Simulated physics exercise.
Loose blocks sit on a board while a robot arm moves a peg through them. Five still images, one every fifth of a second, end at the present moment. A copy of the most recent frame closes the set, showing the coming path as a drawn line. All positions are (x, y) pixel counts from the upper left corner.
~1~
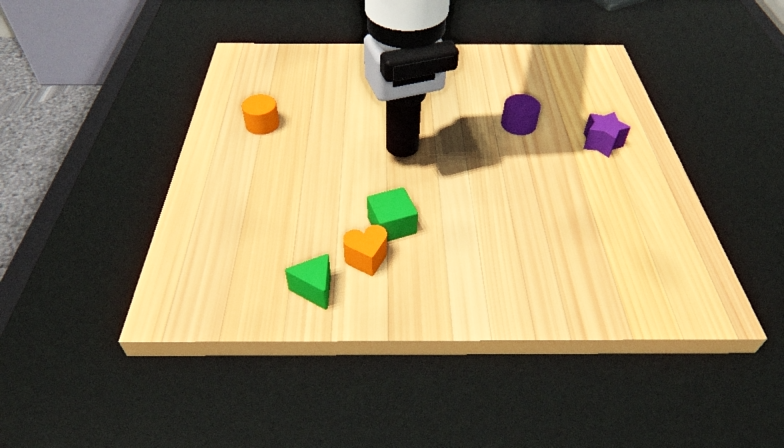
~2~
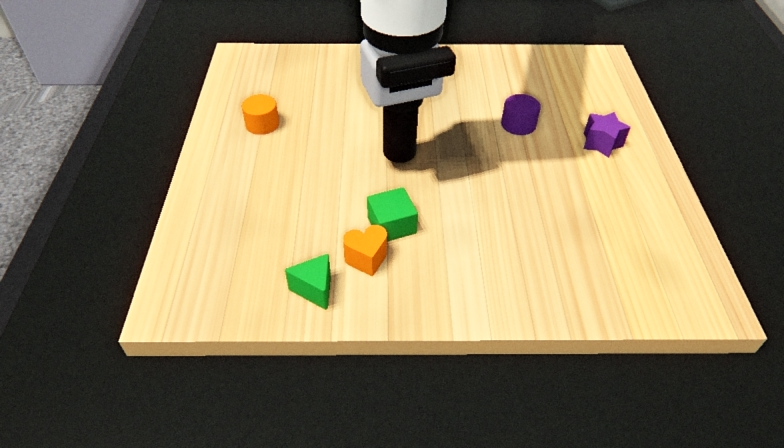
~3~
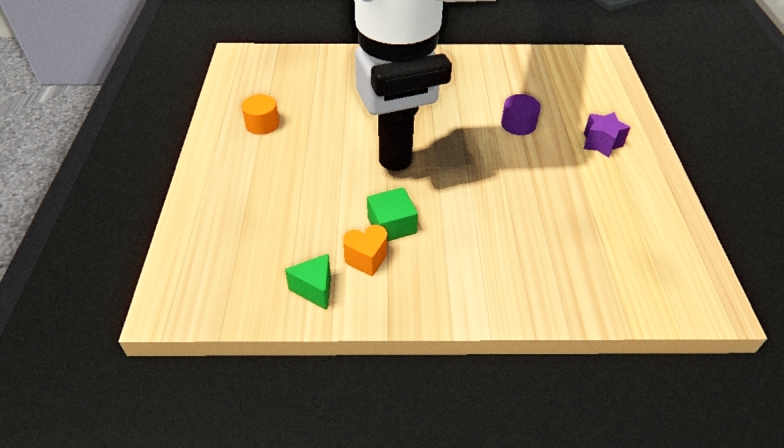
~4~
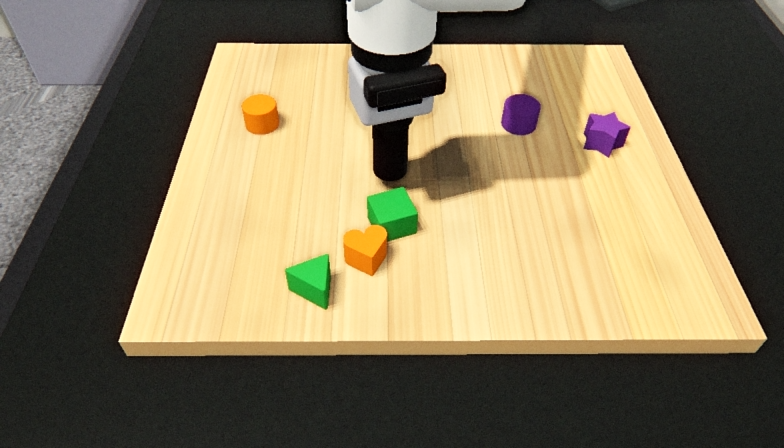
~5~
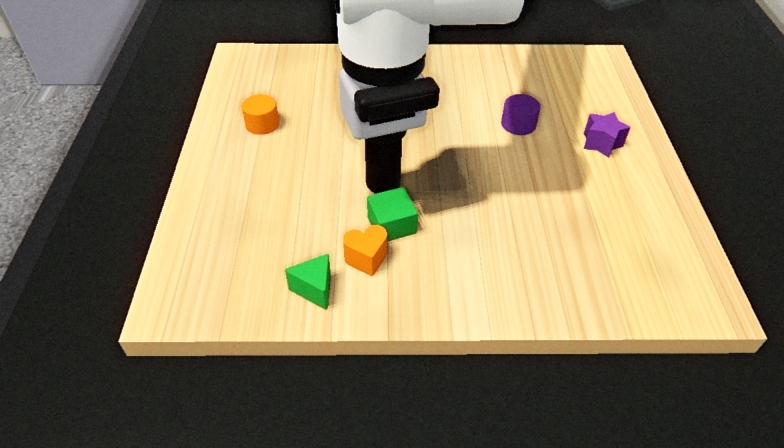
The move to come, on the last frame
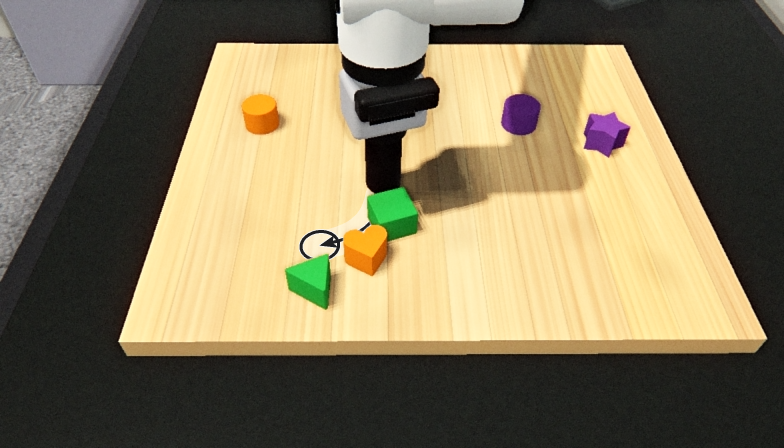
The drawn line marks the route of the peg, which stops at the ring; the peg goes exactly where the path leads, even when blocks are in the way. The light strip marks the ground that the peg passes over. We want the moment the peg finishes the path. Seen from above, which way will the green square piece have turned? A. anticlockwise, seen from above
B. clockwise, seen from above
The correct letter is A.
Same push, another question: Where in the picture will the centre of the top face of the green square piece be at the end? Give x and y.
At the end it should sit near (396, 226).
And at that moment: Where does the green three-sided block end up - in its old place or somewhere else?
That block stays.
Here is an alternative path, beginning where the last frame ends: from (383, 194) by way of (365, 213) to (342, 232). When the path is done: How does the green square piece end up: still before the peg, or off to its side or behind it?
Gone from the front.
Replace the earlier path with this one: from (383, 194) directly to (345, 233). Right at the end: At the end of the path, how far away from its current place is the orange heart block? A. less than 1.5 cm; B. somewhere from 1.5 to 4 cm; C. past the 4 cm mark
A
The line goes from (383, 194) over (375, 217) and (353, 235) to (320, 246).
On the path given first. One third of the way, peg at (375, 206); orange heart block at (365, 245), turned 30° clockwise; green square piece at (395, 222), turned 20° anticlockwise.
Two thirds of the way, peg at (351, 225); orange heart block at (364, 246), turned 35° clockwise; green square piece at (396, 226), turned 30° anticlockwise.
At the end, peg at (319, 235); green three-sided block unmoved; orange heart block at (364, 246), turned 35° clockwise; green square piece at (396, 226), turned 30° anticlockwise.
